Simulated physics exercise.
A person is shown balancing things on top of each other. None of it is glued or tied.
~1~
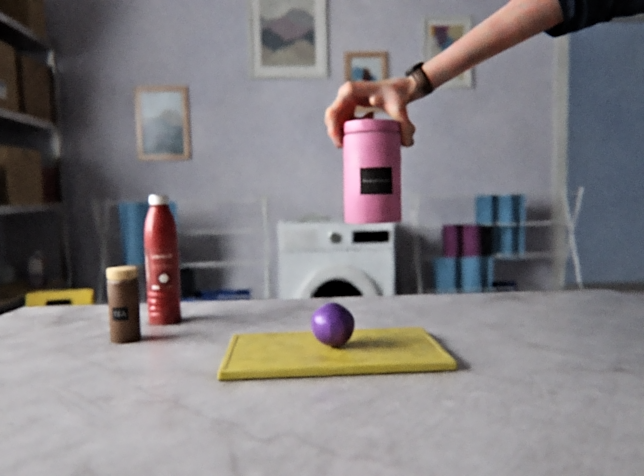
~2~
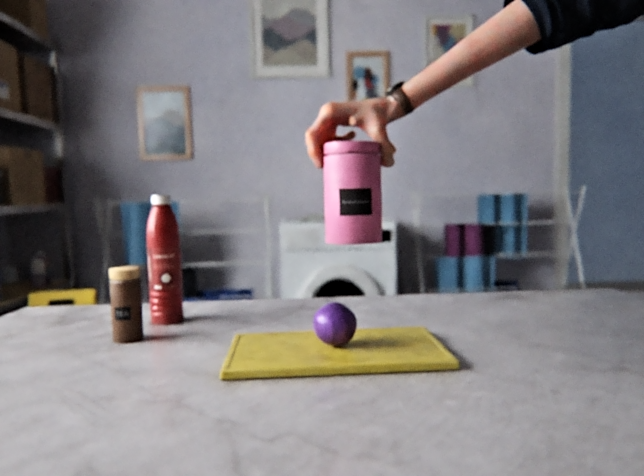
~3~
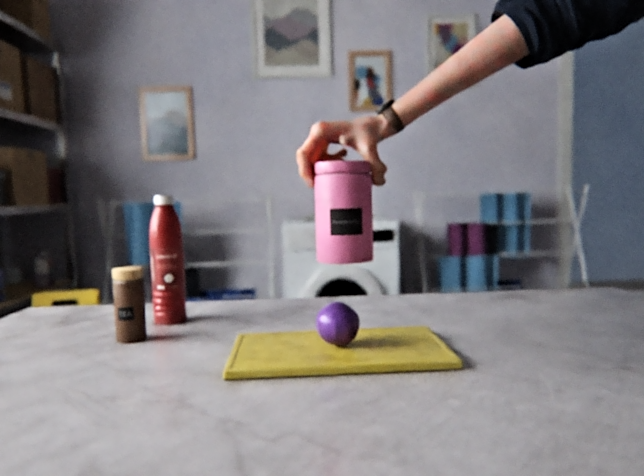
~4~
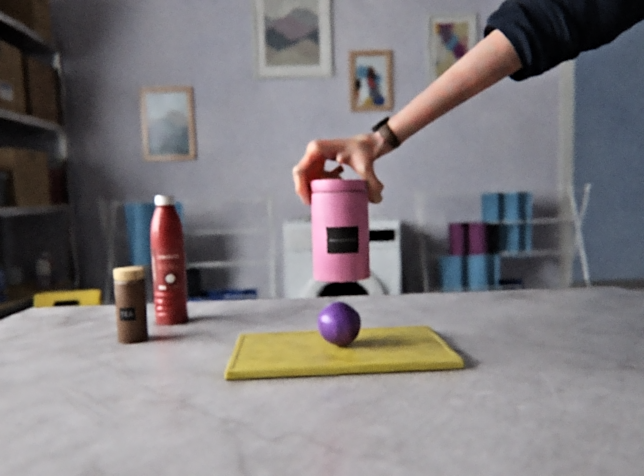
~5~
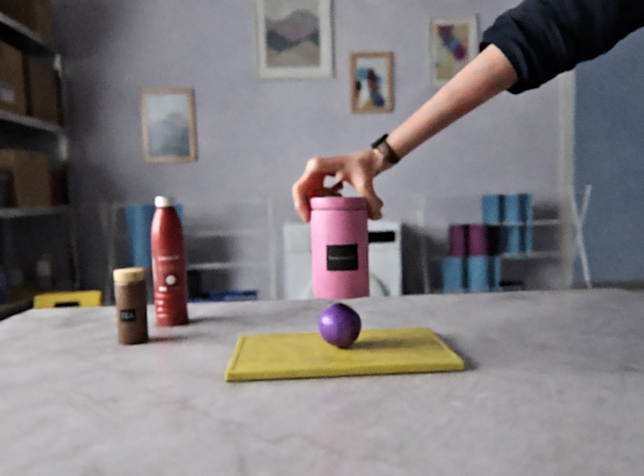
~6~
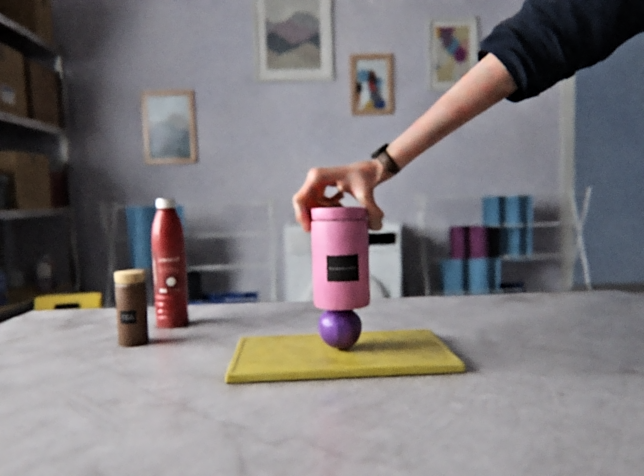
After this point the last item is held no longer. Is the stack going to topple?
Yes. The pile is unstable.
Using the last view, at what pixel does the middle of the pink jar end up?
At about (439, 315).
Then, 0.60 s on from there, pink jar now fallen.
Then, 0.70 s on from there, things are still on the move.
In the end, fallen, pink jar; the other 4 unmoved. At the end, from the last picture's camera, pink jar near (438, 314). The pile comes apart.
